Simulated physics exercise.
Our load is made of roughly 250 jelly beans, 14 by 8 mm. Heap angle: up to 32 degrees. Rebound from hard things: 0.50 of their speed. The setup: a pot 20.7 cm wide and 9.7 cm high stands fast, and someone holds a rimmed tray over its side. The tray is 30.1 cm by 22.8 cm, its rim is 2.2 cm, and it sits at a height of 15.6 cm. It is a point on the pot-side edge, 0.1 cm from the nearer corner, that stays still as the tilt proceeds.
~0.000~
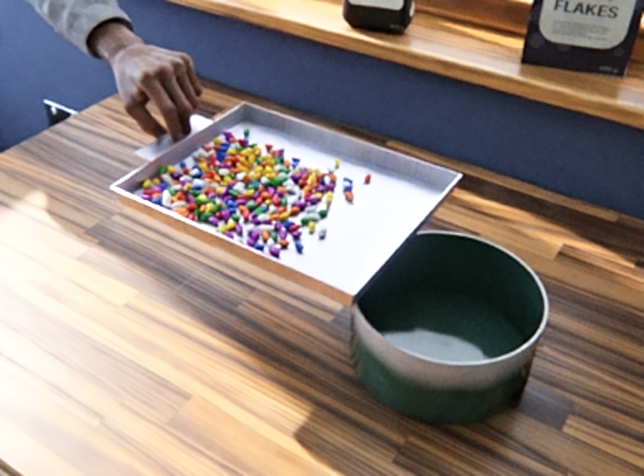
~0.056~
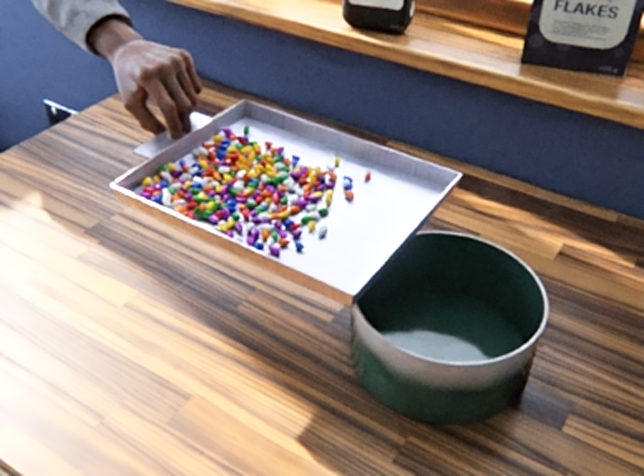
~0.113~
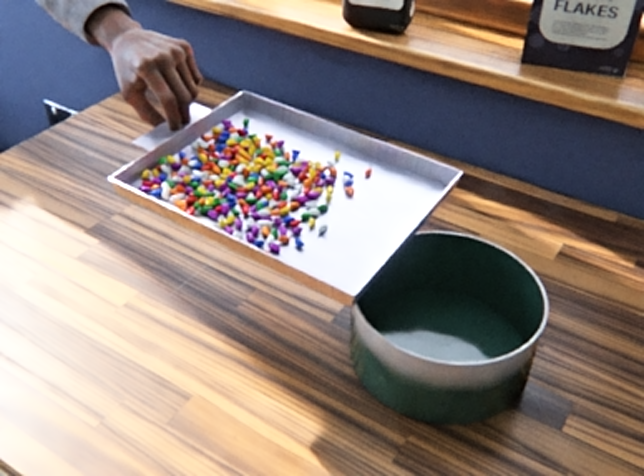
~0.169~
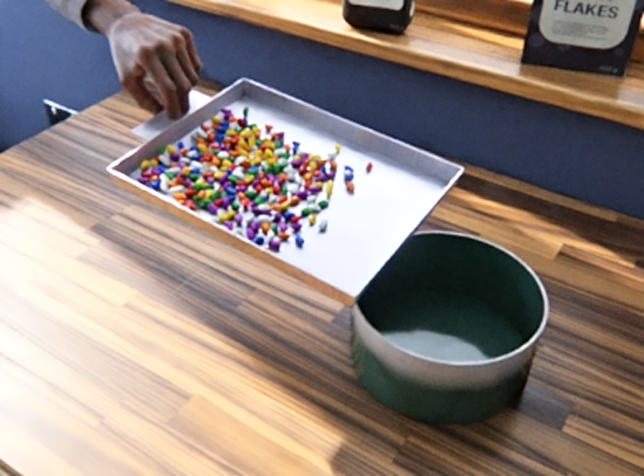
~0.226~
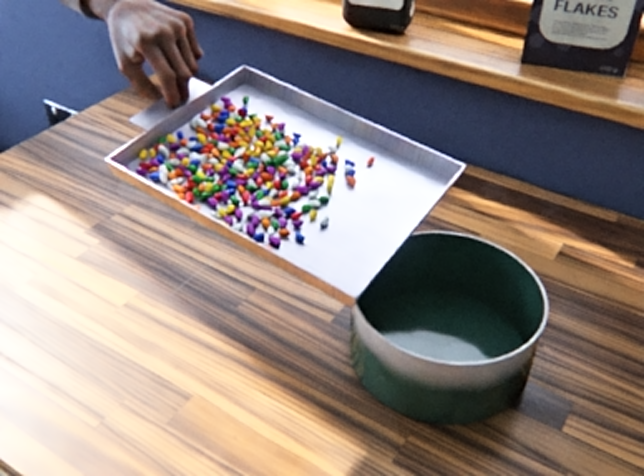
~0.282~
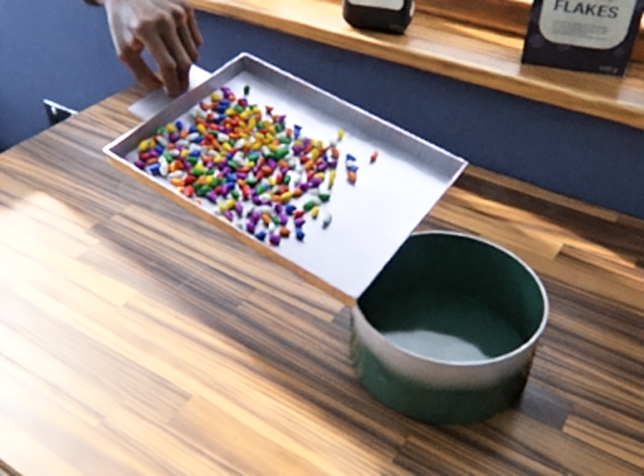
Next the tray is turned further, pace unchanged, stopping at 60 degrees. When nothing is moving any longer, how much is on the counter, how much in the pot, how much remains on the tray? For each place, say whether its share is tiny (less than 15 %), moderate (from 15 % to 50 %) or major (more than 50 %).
At the end, counter: A middling fraction. Pot: A small fraction. Left on the tray: The dominant fraction.
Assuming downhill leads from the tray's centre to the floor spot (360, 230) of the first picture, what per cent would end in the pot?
Roughly 25 % of the pieces.
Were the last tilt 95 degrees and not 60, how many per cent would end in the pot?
In that case it comes to about 5 in a hundred.
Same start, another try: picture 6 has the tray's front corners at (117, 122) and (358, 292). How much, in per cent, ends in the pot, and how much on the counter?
Pot 45; counter 5.
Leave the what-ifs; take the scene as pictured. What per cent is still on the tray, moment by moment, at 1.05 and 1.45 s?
Around 95 first, about 70 after.
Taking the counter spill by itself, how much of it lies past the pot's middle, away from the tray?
Roughly 70 per cent.
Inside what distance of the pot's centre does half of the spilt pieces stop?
I'd say around 20 centimetres.
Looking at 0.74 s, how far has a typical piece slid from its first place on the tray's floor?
I'd say close to 6 centimetres.
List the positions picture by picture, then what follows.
The first frame shows tray tilt 0 degrees, front corners at (117, 186) and (352, 290); middle of the pieces at (240, 186); pot at (449, 290).
The second frame shows tray tilt 1 degrees, front corners at (116, 184) and (352, 290); middle of the pieces at (240, 184).
The third frame shows tray tilt 3 degrees, front corners at (115, 177) and (352, 290); middle of the pieces at (239, 179).
The fourth frame shows tray tilt 6 degrees, front corners at (114, 168) and (353, 291), lowest corner right front; middle of the pieces at (239, 171).
The fifth frame shows tray tilt 8 degrees, front corners at (112, 159) and (354, 292), lowest corner right front; middle of the pieces at (239, 163).
The sixth frame shows tray tilt 11 degrees, front corners at (111, 150) and (354, 293), lowest corner right front; middle of the pieces at (239, 155); pot at (449, 290). The tray's pace is about 50 degrees a second.
After 0.74 s, tilt 35 degrees; the tray holds 100 %, the pot 0 %.
After 1.05 s, tilt 50 degrees; the tray holds 95 %, the pot 0 %.
Then, at 1.45 s, tilt 60 degrees; the tray holds 70 %, the pot 0 %.
By 2.8 s all is still; counter 40 %, pot 5 %, tray 55 %.
